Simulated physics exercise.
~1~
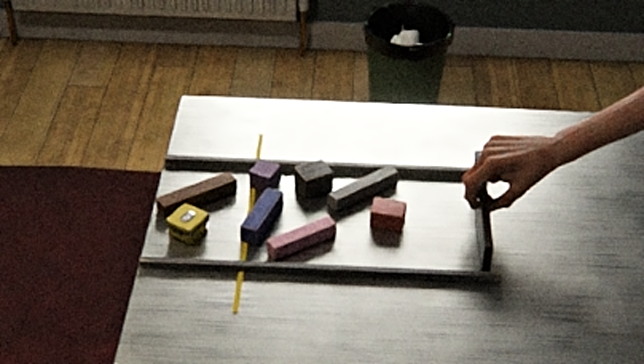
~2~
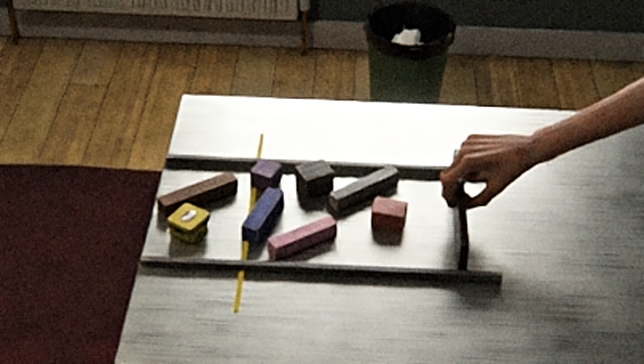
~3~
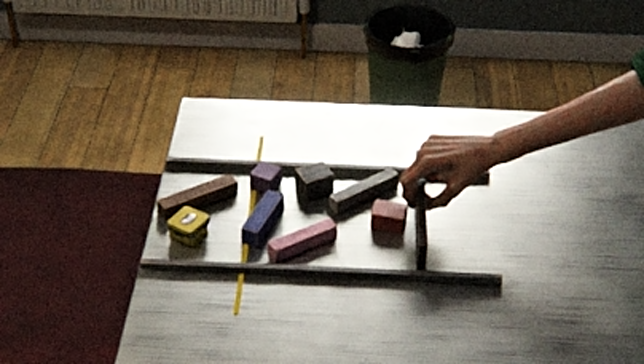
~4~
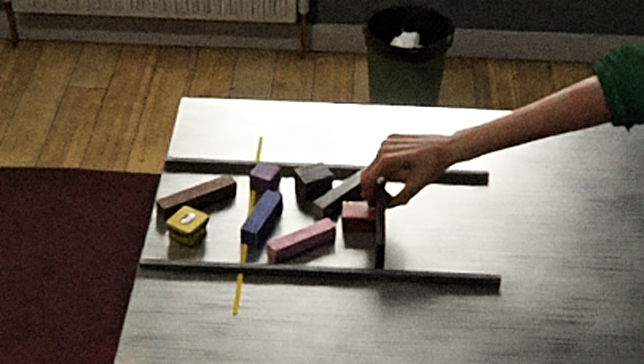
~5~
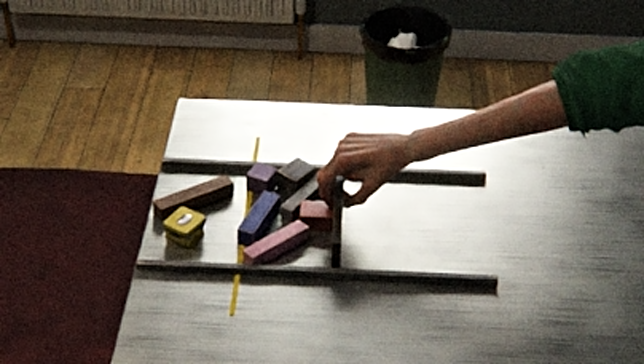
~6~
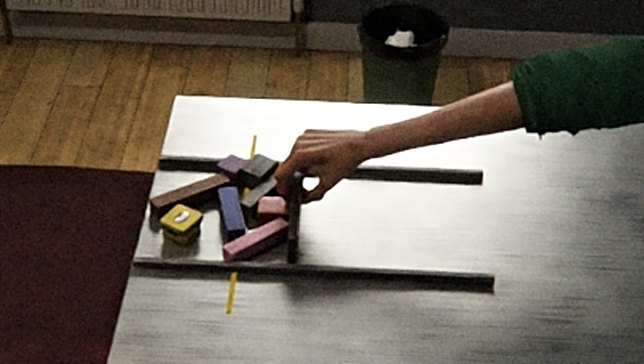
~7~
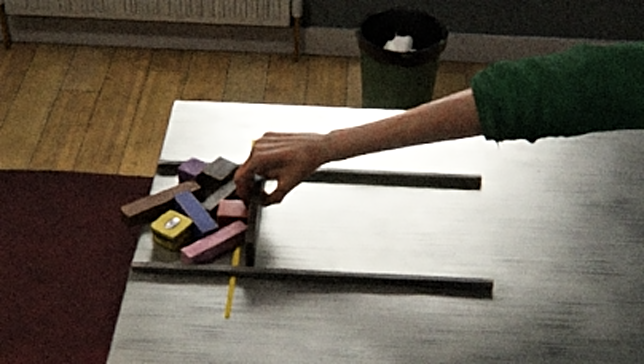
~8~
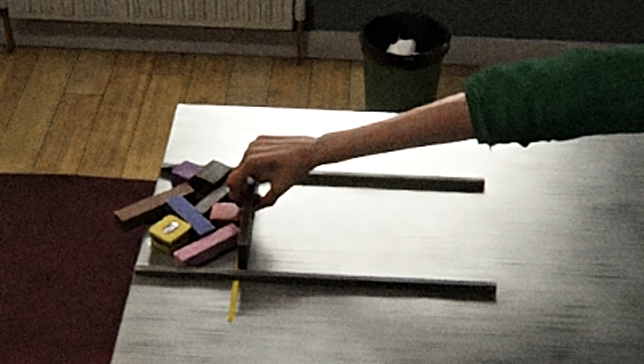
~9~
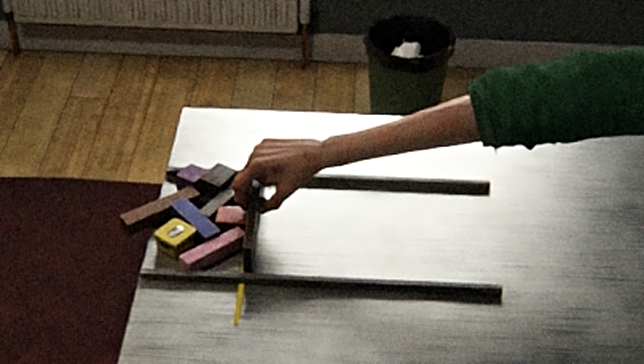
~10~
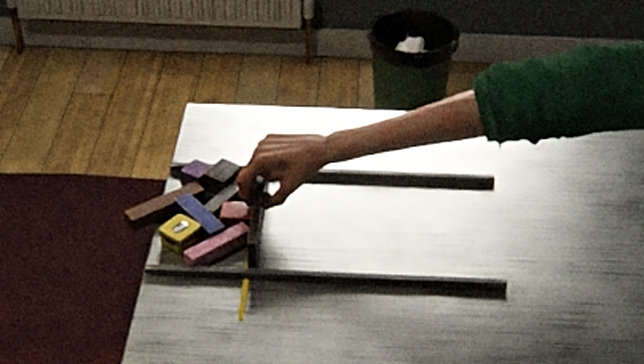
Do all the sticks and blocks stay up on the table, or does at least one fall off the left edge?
They all stay up on the table. The cluster is crowded against the left edge with the brown bar jutting out, but none of them falls.
